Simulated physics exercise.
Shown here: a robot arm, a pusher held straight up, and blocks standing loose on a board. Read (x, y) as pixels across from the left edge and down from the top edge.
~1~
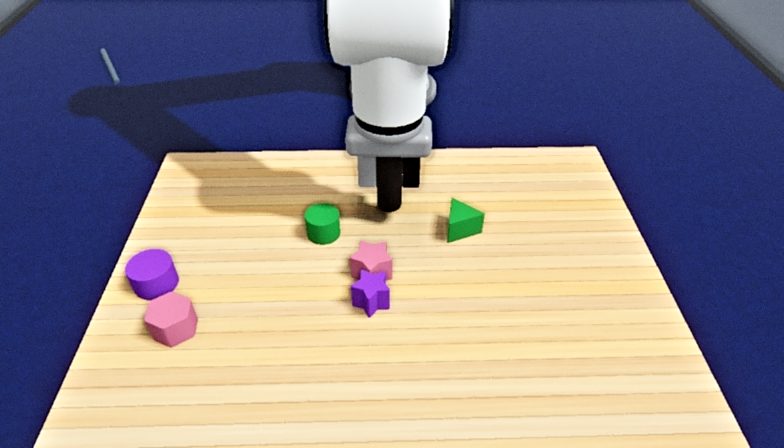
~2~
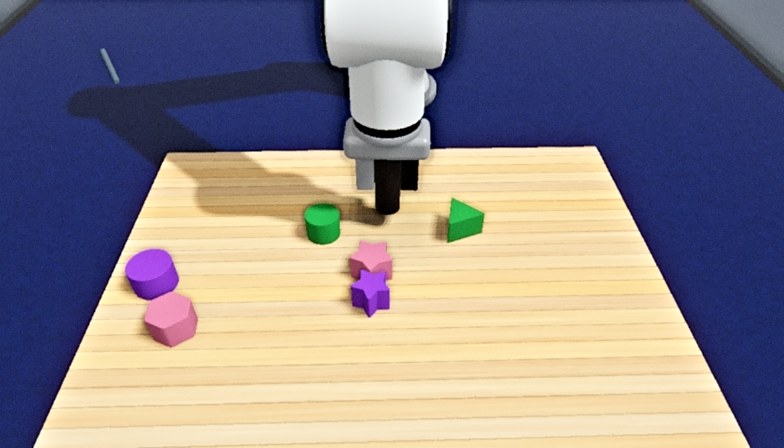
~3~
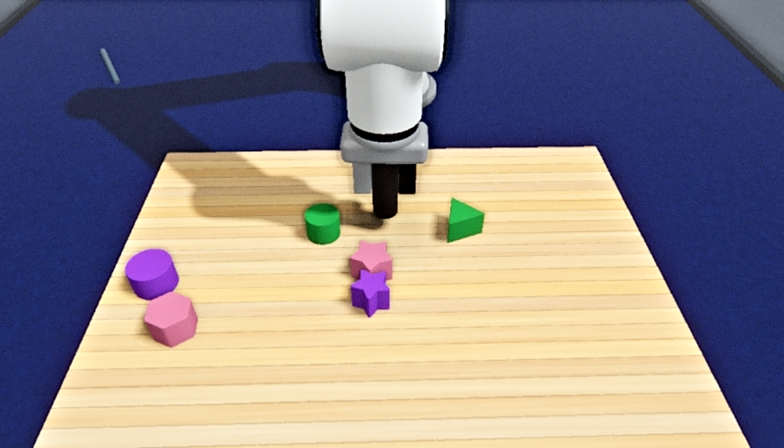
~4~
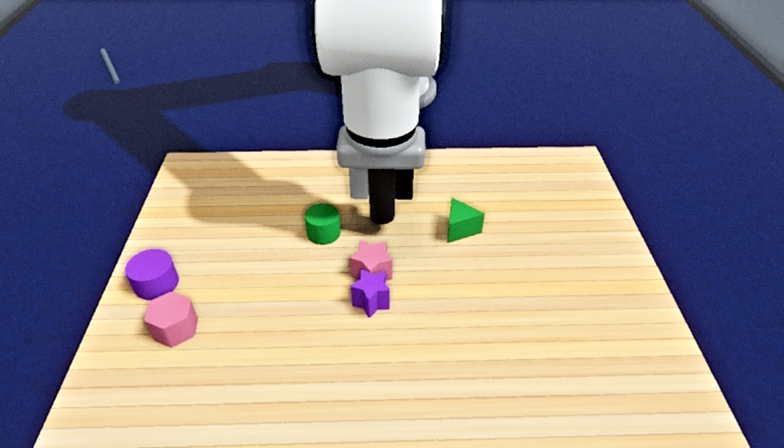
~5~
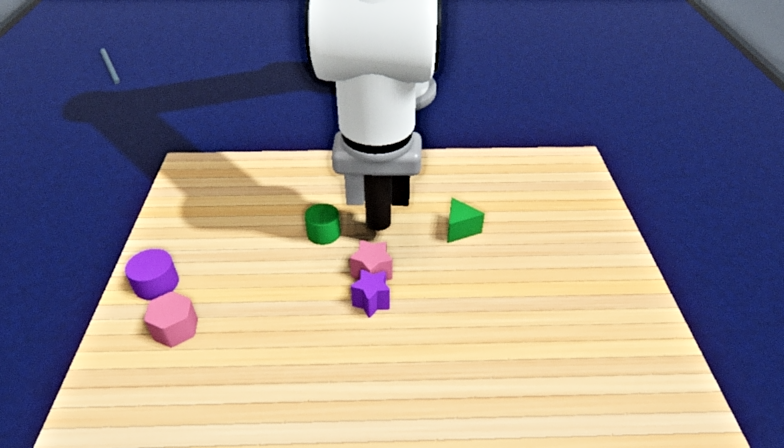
A robot arm moves its black pusher slightly toward the pink star, touching no blocks.
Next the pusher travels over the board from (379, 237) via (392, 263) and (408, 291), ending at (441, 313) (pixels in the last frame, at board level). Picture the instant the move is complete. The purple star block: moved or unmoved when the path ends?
Once the path ends, it is somewhere new.
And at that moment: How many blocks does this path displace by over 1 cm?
I foresee two blocks being moved.
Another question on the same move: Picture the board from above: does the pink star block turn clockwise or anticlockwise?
It rotates clockwise.
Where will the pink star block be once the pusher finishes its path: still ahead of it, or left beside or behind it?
When the path is over, you would find the pink star block off to the side or behind the pusher.
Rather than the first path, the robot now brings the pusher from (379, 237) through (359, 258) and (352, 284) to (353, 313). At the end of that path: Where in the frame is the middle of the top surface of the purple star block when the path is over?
About (391, 304).
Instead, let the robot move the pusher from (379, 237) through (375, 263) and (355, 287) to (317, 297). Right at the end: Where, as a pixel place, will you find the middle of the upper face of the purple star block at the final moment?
Its top centre lands on (368, 317).
On the path given first. One third of the way, pusher (392, 249); purple star block (367, 285), turned 15° anticlockwise; pink star block (371, 259), turned 30° clockwise.
Two thirds of the way, pusher (409, 277); purple star block (360, 293), turned 35° anticlockwise; pink star block (373, 266), turned 75° clockwise.
At the end, pusher (442, 299); green cylinder not moved; purple star block (360, 293), turned 35° anticlockwise; pink star block (373, 266), turned 75° clockwise.
